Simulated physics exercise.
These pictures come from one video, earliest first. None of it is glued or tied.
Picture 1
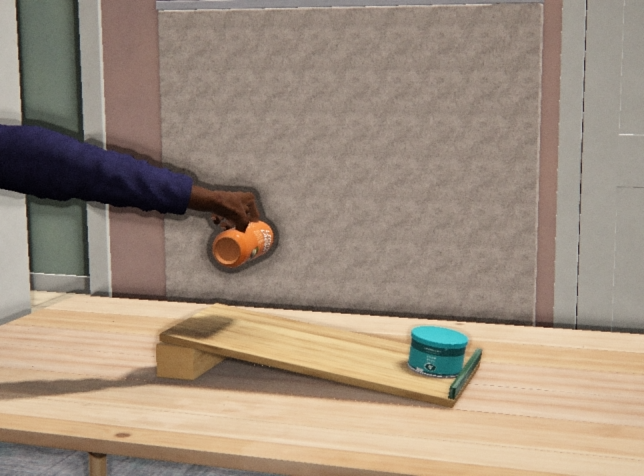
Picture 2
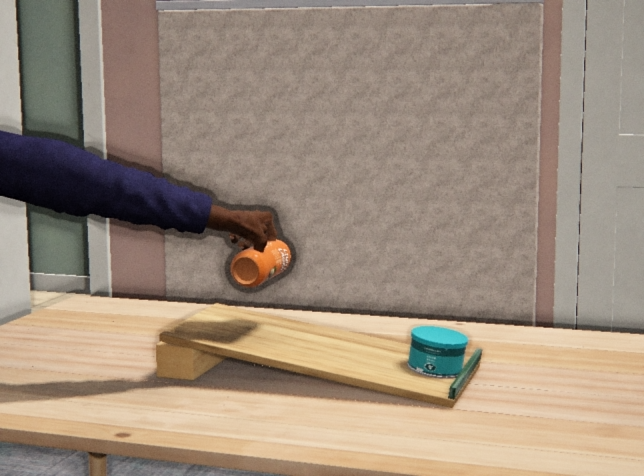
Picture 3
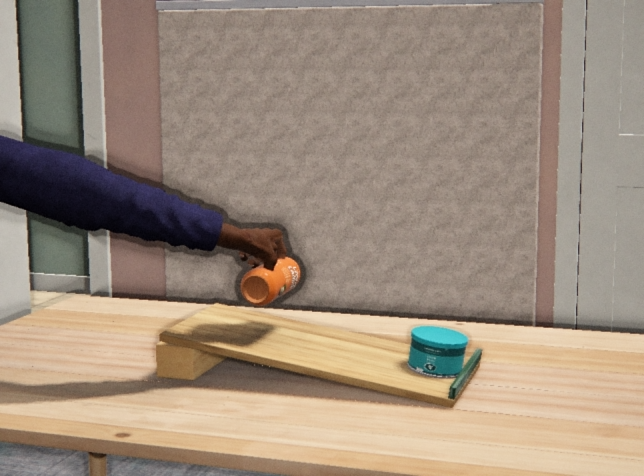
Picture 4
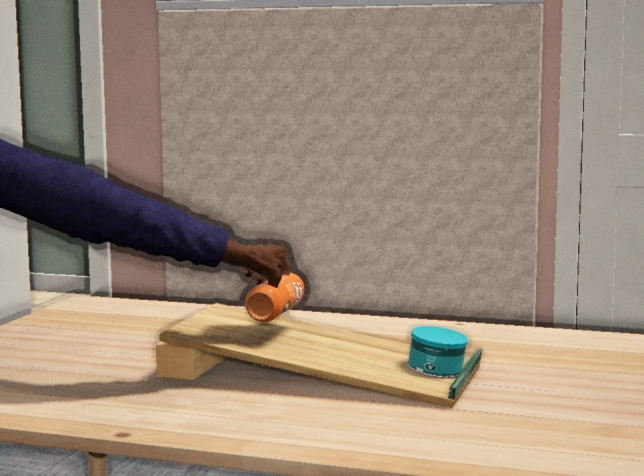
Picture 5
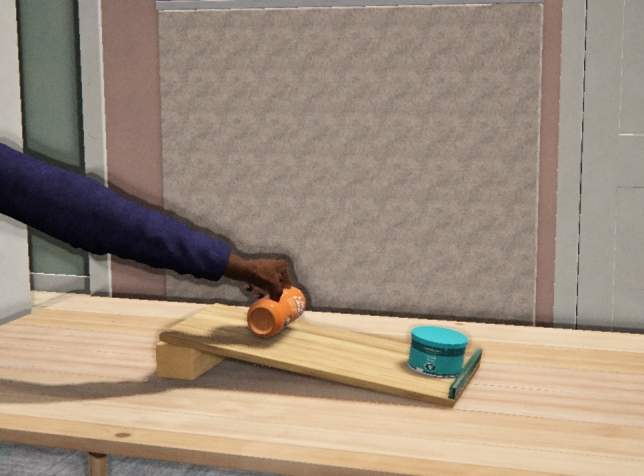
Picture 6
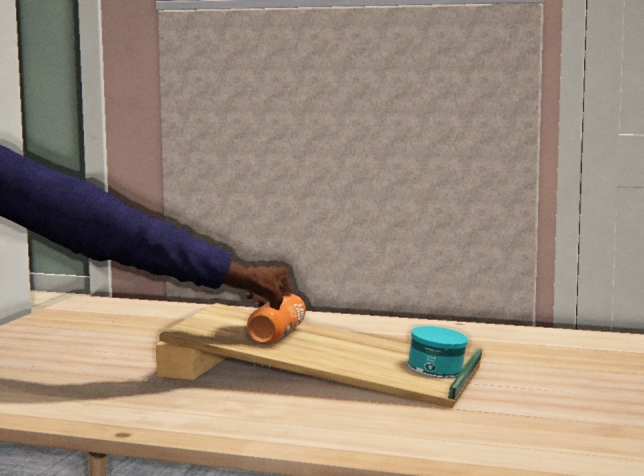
A pale wooden tabletop stands before a wall with a speckled beige panel, seen from slightly above by a still camera. A turquoise tub sits at the lower right end of a sloping board propped on a block at its left. From the left, a dark-blue-sleeved arm lowers a tilted orange can a short way rightward and down to the board's upper part.
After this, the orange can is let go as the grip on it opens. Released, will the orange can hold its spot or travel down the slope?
The orange can travels down the slope.
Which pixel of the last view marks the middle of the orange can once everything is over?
It finishes at around (392, 343).
Then, 0.40 s on from there, orange can shifted a little near (295, 323).
Then, 0.60 s on from there, orange can shifted about its own width near (328, 330).
Then, 0.80 s on from there, orange can shifted well along near (377, 340).
Then, 0.90 s on from there, orange can shifted well along near (391, 343).
In the end, moved from the start, orange can; turquoise tub unmoved. At the end, from the last picture's camera, orange can near (391, 343). The orange can slides or rolls down.
